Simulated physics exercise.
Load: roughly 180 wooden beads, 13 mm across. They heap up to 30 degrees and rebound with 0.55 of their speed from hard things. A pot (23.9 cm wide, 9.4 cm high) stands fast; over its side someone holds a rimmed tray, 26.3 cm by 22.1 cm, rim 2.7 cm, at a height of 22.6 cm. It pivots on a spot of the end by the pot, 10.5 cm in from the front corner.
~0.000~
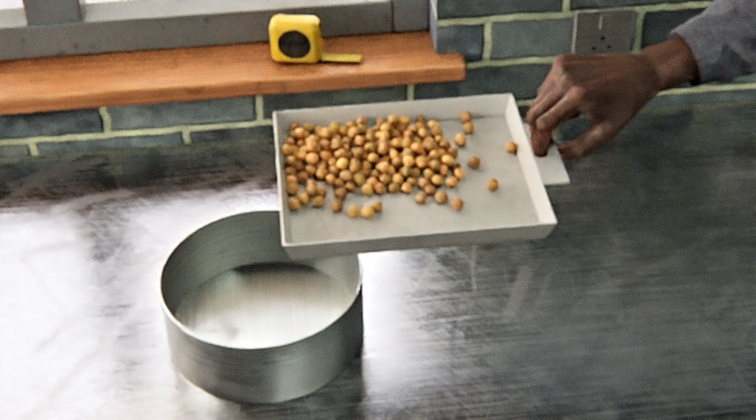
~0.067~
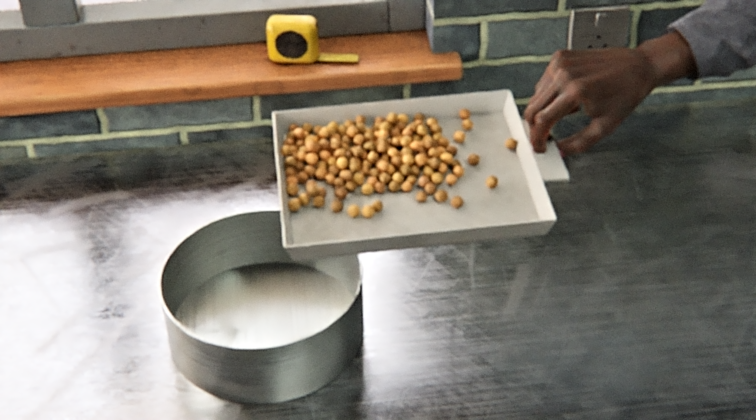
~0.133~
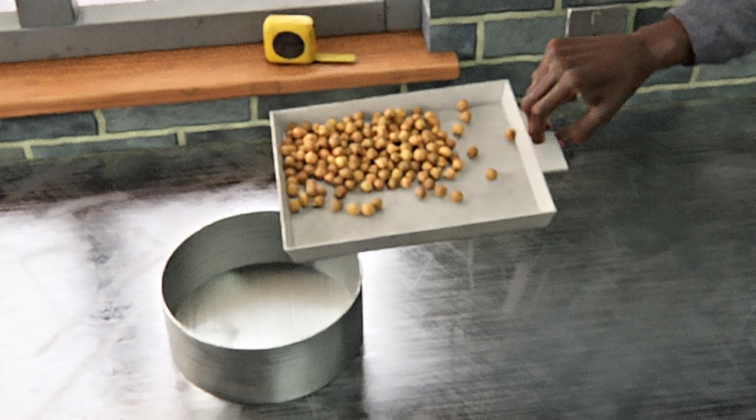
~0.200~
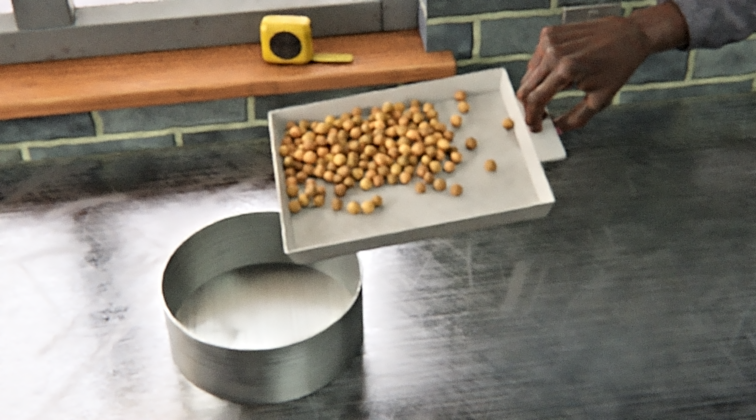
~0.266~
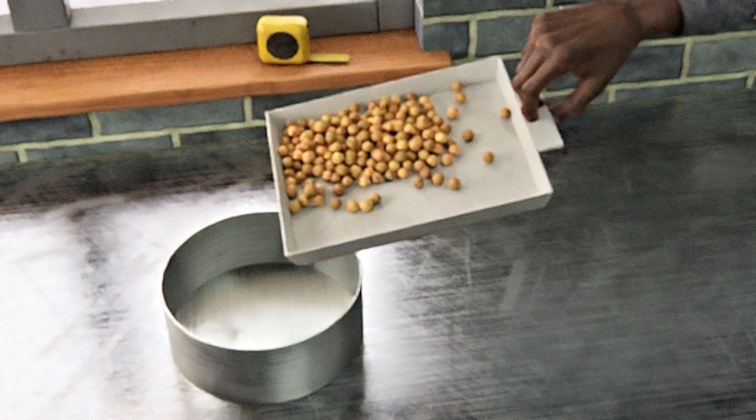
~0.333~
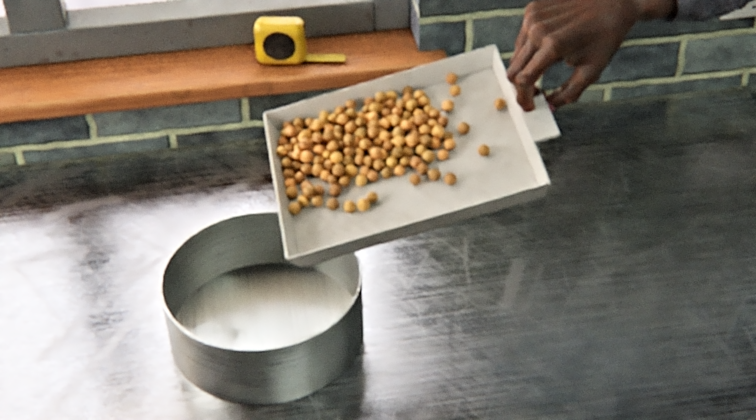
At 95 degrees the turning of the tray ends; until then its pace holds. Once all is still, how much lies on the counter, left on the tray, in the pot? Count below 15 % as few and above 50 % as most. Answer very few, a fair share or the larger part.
On the counter: A fair share; left on the tray: Very few; in the pot: The larger part.
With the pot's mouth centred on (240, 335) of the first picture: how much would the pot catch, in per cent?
About 90 per cent.
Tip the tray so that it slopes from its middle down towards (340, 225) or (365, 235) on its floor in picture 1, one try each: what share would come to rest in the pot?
About 45 and 35 per cent.
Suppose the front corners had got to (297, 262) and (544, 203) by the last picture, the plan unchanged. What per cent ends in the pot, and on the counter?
Pot 35, counter 65.
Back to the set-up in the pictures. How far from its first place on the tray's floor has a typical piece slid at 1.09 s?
Some 7 cm.
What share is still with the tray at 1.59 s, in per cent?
Some 90 per cent of the load.
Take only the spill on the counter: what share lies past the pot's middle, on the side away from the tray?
About 70 per cent.
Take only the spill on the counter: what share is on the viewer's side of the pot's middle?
Some 100 per cent.
Then, at 1.09 s, tilt 52 degrees; the tray holds 95 %, the pot 0 %.
Then, at 1.59 s, tilt 77 degrees; the tray holds 90 %, the pot 5 %.
After 2.16 s, tilt 95 degrees; the tray holds 0 %, the pot 65 %.
By 3.1 s all is still; counter 35 %, tray 0 %, pot 65 %.
